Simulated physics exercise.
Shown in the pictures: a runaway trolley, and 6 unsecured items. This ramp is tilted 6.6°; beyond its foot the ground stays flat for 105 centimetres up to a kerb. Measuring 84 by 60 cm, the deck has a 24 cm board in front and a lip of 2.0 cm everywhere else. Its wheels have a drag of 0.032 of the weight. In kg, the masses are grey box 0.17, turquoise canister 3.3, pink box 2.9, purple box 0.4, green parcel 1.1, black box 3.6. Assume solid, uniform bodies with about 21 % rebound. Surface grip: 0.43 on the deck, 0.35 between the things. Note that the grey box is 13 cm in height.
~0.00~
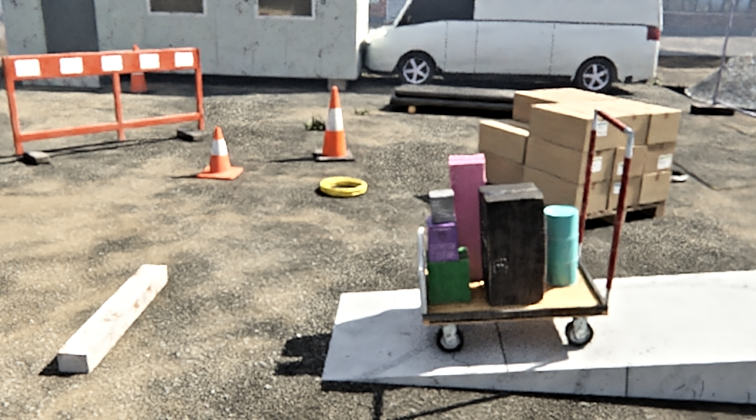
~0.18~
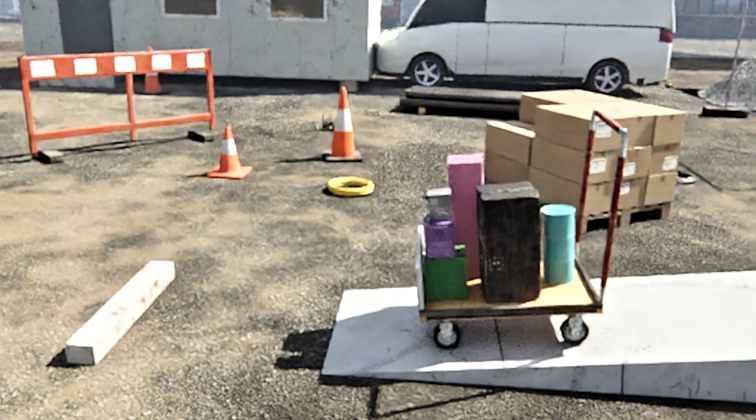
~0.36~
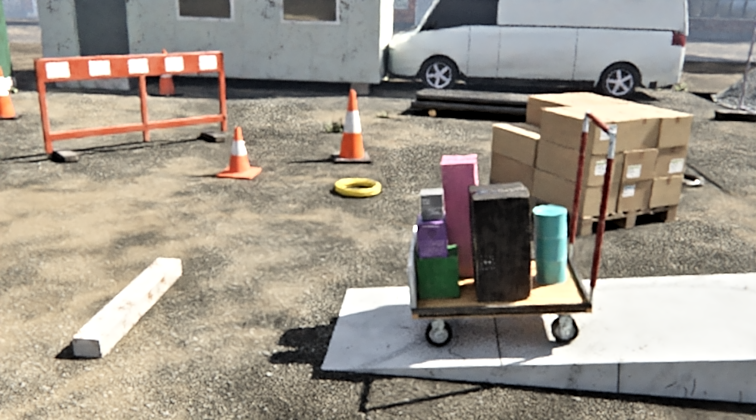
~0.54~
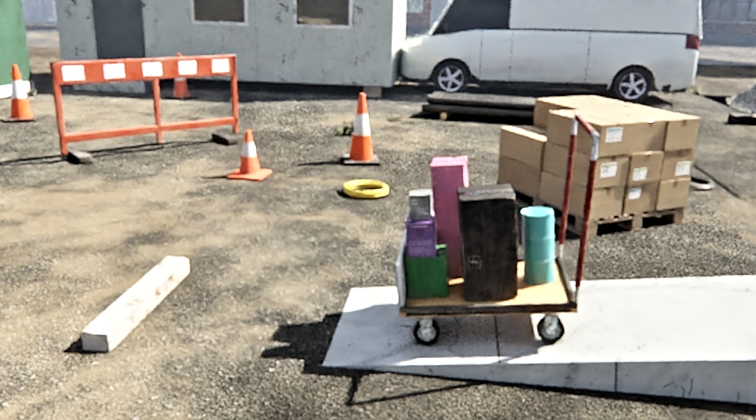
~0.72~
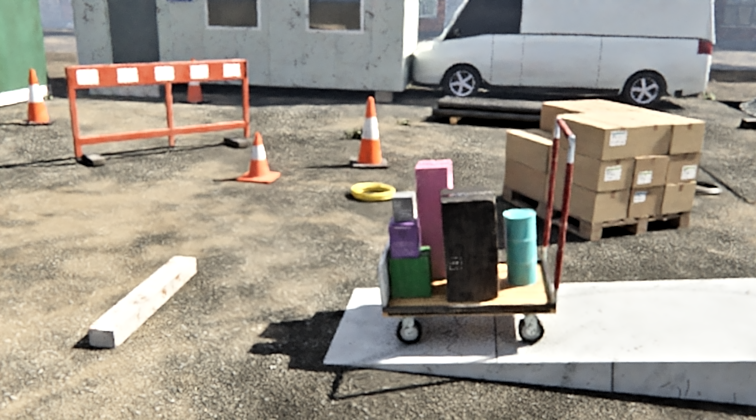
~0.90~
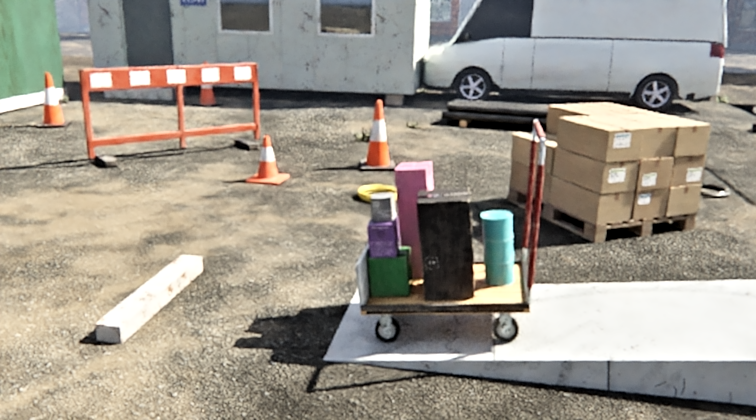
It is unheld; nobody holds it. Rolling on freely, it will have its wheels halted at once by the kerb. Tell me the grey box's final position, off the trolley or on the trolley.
It finishes off the trolley.
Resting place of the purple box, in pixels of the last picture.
Around (159, 225).
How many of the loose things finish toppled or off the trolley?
I make it 2.
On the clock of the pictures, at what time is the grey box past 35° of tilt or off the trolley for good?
It happens near 2.3 s.
Around 1.90 s, kerb 27 cm ahead.
Around 2.40 s, trolley at the kerb; grey box now off the trolley; pink box tipped 16° against what carries it; turquoise canister tipped 5° against what carries it.
Around 2.70 s, trolley at the kerb; pink box tipped 43° against what carries it; turquoise canister shifted 8 cm; black box shifted 8 cm.
Finally (3.4 s), off the trolley, grey box; on their side or leaning hard on the trolley, pink box; the other 4 still in place (within 10 cm). Final places as that camera would see them, grey box near (77, 306).
